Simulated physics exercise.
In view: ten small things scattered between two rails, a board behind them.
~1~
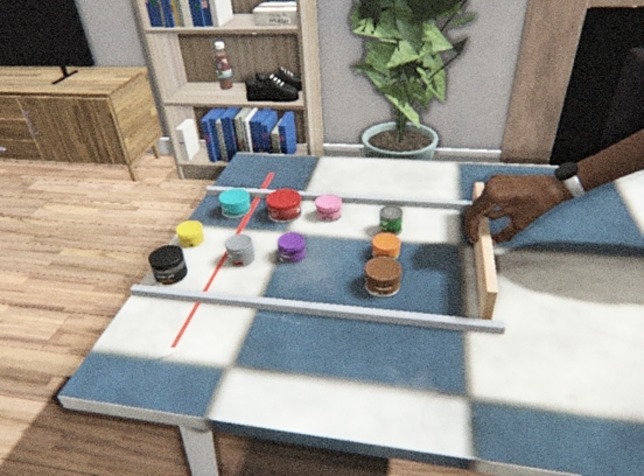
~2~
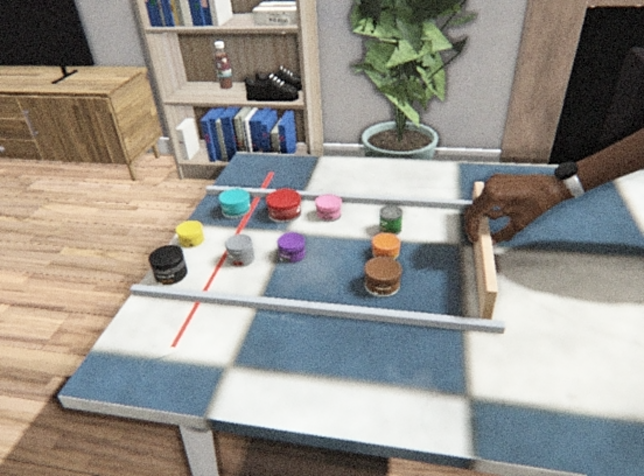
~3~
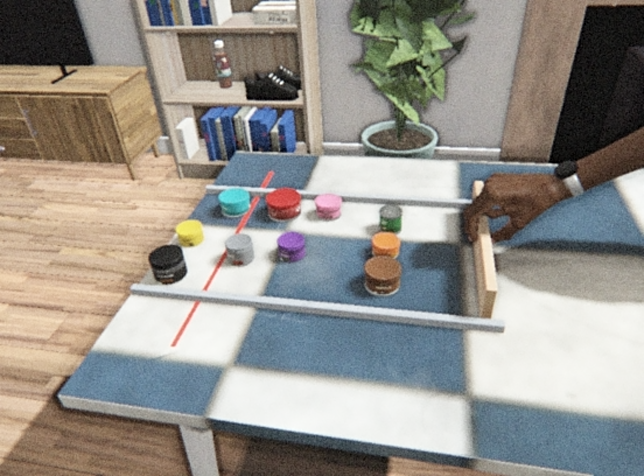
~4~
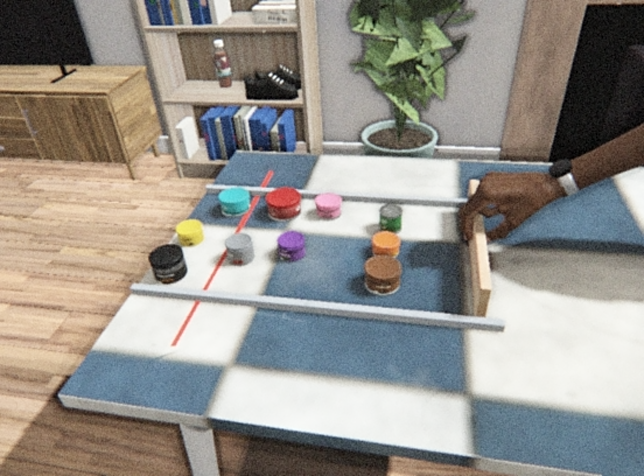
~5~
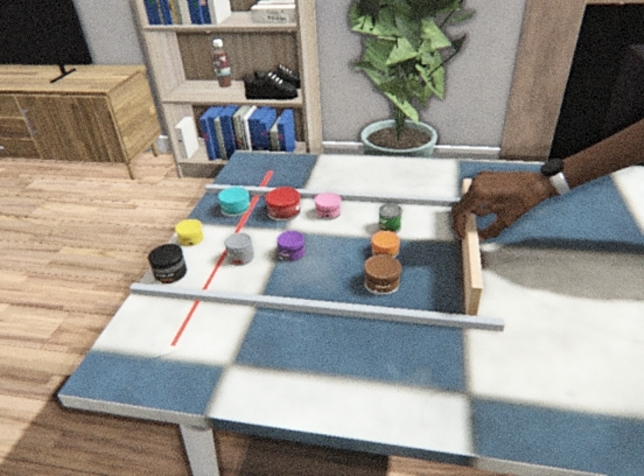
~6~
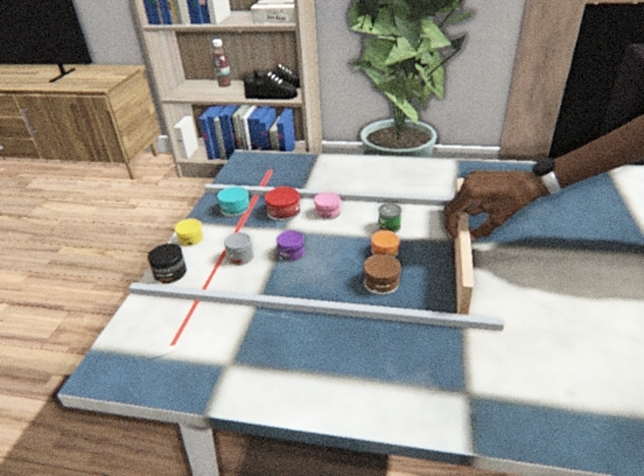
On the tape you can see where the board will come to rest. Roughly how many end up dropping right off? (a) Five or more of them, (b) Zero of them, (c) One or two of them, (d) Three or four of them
Answer: C.
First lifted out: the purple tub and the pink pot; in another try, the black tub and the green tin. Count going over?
Try one: 0; try two: 1.
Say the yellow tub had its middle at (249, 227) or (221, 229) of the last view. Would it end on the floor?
In that order, it does not fall; does not fall.
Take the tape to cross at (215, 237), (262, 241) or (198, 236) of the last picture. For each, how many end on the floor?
1, 0, 5.
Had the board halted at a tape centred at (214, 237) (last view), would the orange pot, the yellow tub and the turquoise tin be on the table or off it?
The orange pot? It is safe. The yellow tub? It is safe. The turquoise tin? It does not stay.
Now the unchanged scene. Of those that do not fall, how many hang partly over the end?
Overhang count: 0.
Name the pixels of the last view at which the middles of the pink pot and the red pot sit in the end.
Result: One at about (238, 199), the other at about (210, 205).
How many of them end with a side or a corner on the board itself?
5 in contact.
Soon after, none off yet; yellow tub at rest near (190, 233); black tub at rest near (168, 263); turquoise tin at rest near (234, 201).
In the end, the number that fall off is one or two; gone, turquoise tin.
